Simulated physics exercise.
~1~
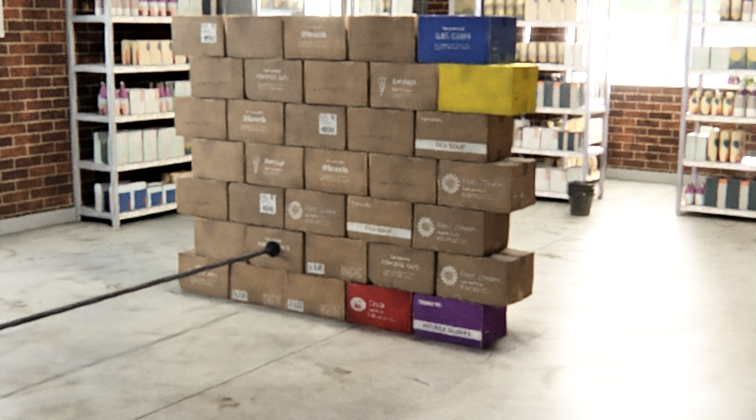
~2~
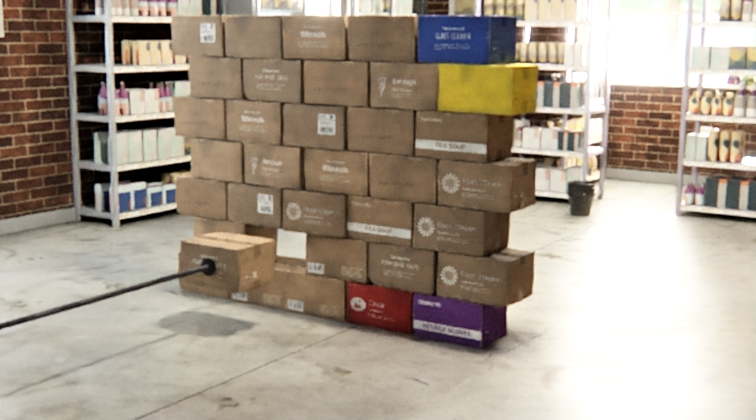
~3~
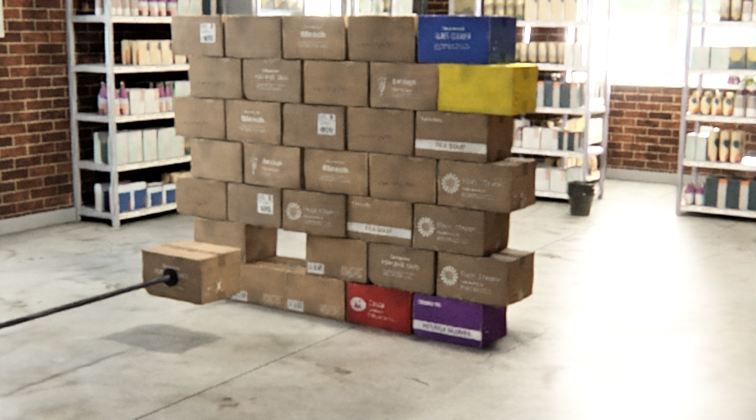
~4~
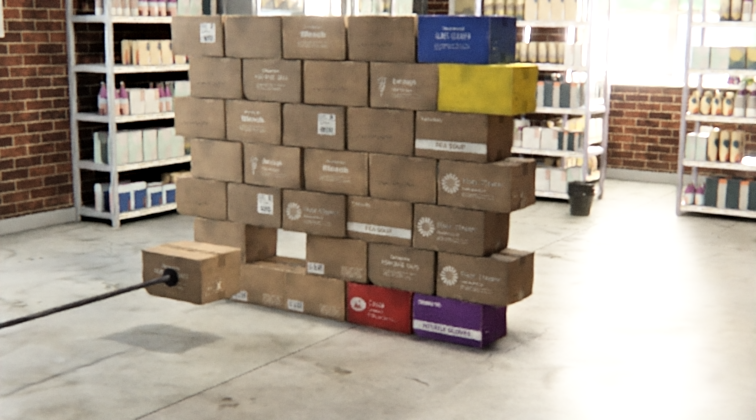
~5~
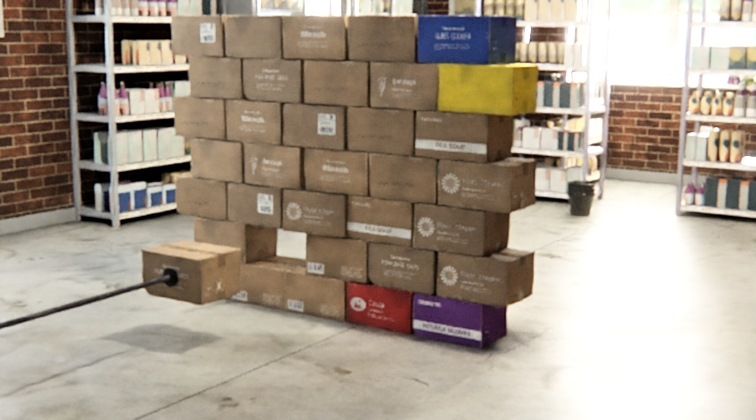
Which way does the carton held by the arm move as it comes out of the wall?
It moves to the left, coming out of the lower part of the wall.
